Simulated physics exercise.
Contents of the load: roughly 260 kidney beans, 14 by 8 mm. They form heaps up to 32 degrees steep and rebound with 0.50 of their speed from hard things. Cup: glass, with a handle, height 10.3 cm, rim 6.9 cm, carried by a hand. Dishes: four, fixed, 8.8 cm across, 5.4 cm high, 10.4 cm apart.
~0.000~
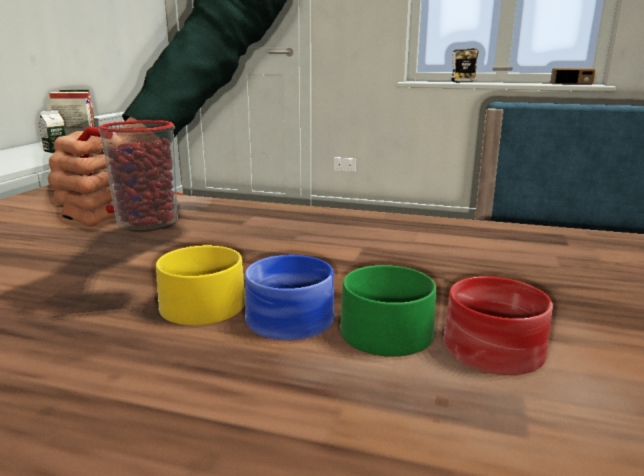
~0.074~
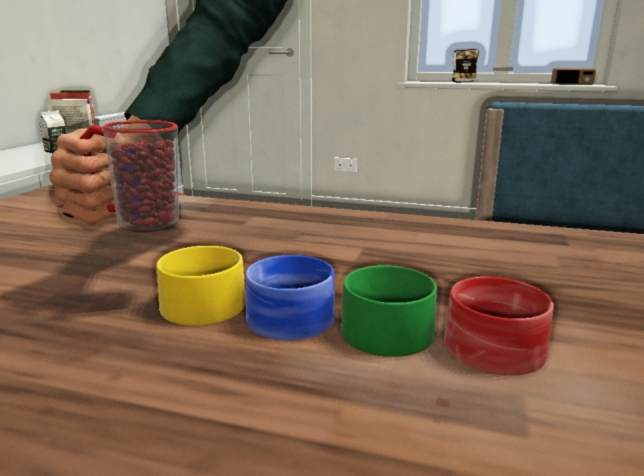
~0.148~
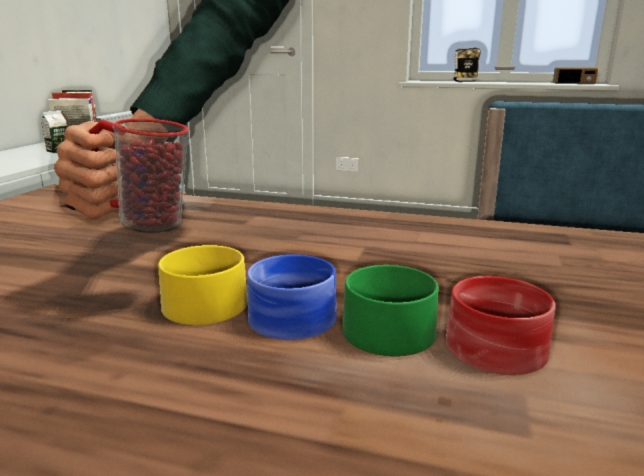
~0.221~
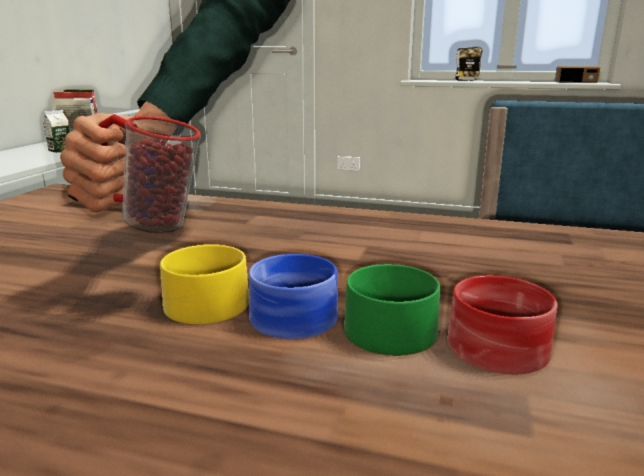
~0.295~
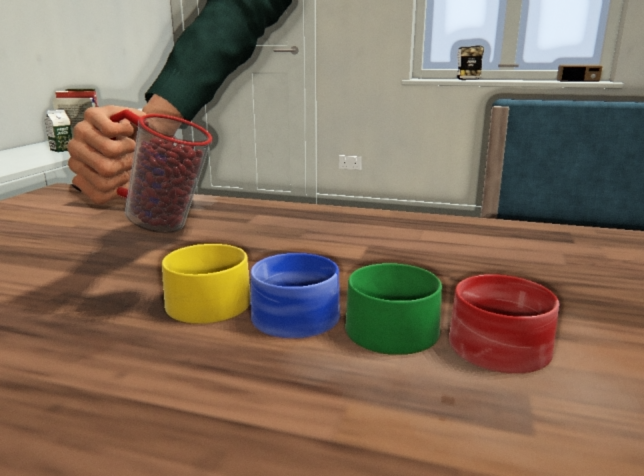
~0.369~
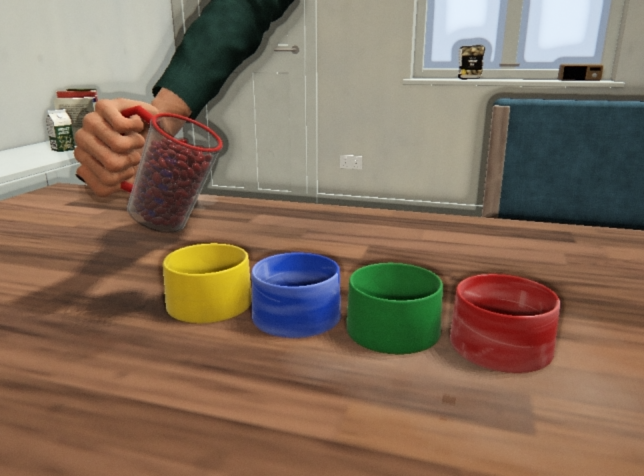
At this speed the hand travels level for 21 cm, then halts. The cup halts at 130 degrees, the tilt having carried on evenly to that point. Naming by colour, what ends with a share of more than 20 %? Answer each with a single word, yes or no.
Red no, blue yes, green no, yellow no, counter no.
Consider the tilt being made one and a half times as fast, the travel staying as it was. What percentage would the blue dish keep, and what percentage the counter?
Blue: 100, counter: 0.
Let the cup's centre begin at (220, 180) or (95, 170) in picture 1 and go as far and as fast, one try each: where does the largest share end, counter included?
Green; blue.
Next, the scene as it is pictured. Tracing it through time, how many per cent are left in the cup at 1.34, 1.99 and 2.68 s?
One after the other: 80, 0, 0 in a hundred.
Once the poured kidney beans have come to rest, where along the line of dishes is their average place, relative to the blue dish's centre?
About 2 cm to its right-hand side.
Then, at 1.34 s, tilt 114 degrees; cup holds 80 %, blue 20 %.
After 1.99 s, tilt 130 degrees; cup holds 0 %, blue 90 %.
After 2.68 s, tilt 130 degrees; cup holds 0 %, blue 90 %.
By 3.0 s all is still; red 0 %, blue 90 %, green 0 %, yellow 0 %, counter 10 %.
